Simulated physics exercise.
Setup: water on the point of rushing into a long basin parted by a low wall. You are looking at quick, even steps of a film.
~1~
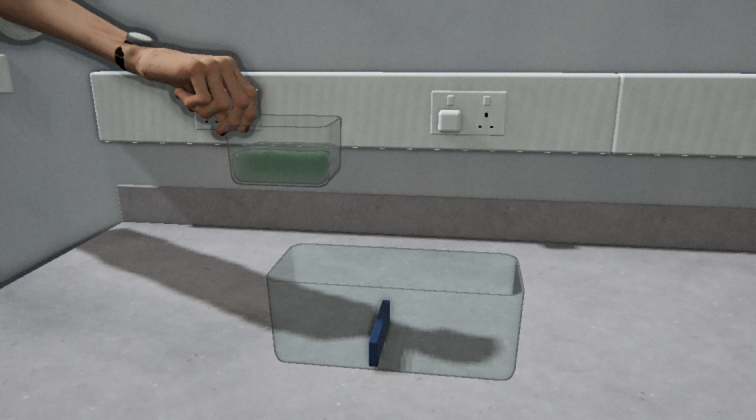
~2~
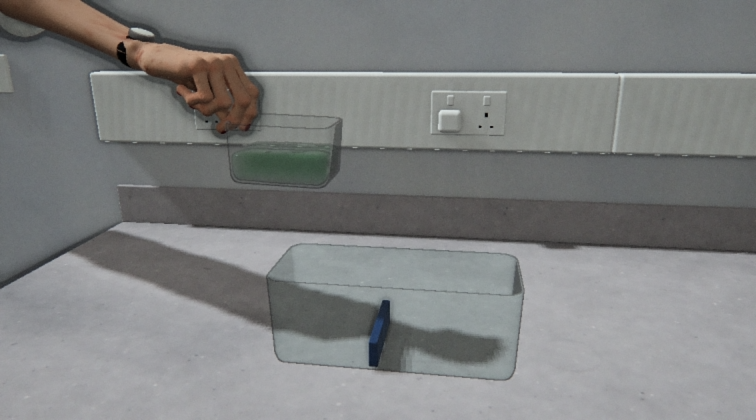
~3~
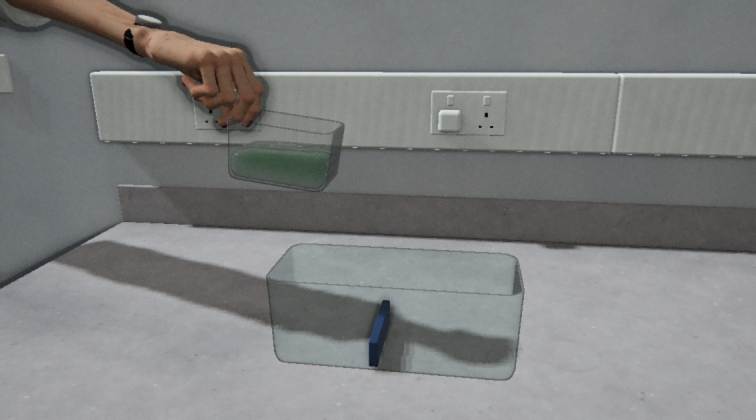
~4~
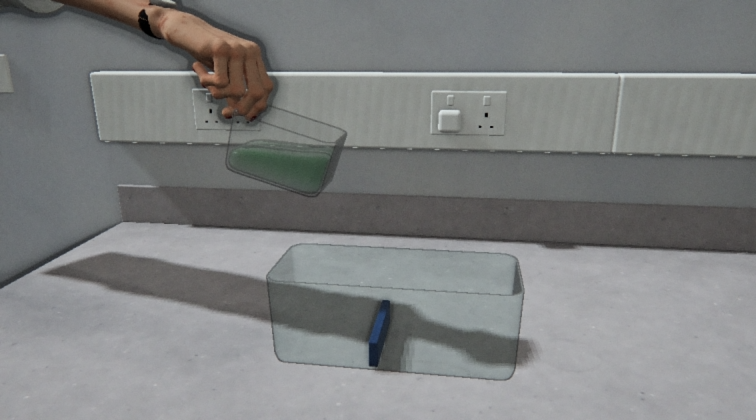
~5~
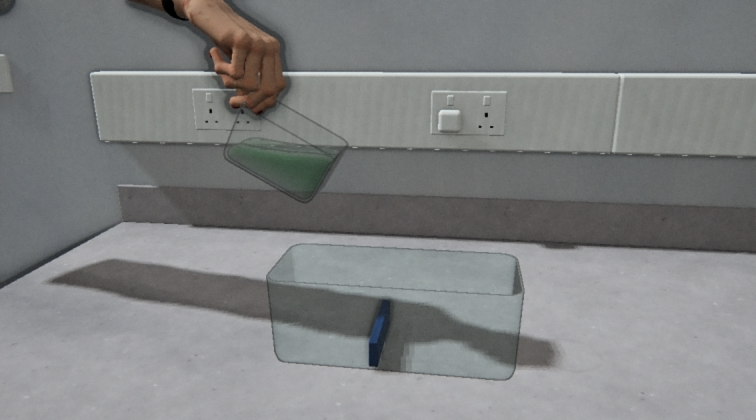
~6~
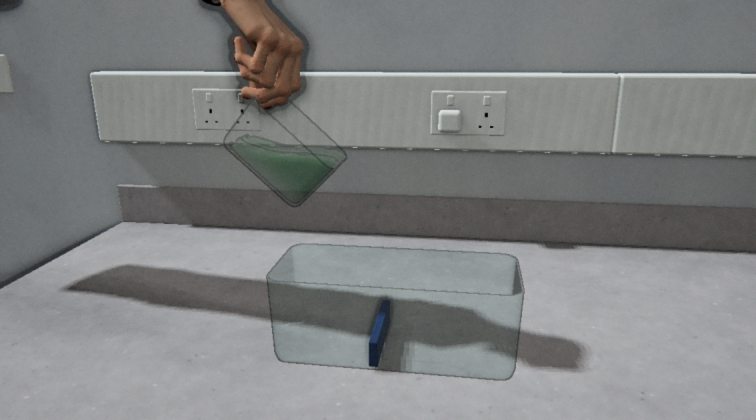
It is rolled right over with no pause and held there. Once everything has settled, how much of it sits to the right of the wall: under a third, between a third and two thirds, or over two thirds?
Between a third and two thirds.
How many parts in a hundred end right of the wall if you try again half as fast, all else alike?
Result: Roughly 50 %.
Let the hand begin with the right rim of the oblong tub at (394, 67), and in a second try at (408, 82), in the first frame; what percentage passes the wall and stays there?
It comes to 90 % the first time and 90 % the second.
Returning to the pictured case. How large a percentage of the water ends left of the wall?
That works out to roughly 55 percent.
A moment on, the oblong tub is tipped on its side and 25 per cent is still to pour, 13 is left of the wall and 24 right of it.
Next, the oblong tub is tipped right over and 4 per cent is still to pour, 43 is left of the wall and 42 right of it.
Then the oblong tub is tipped right over and 0 per cent is still to pour, 56 is left of the wall and 43 right of it.
Later the oblong tub is tipped right over and 0 per cent is still to pour, 55 is left of the wall and 43 right of it.
Finally, 55 per cent lies left of the wall, 43 right of it and 1 outside.
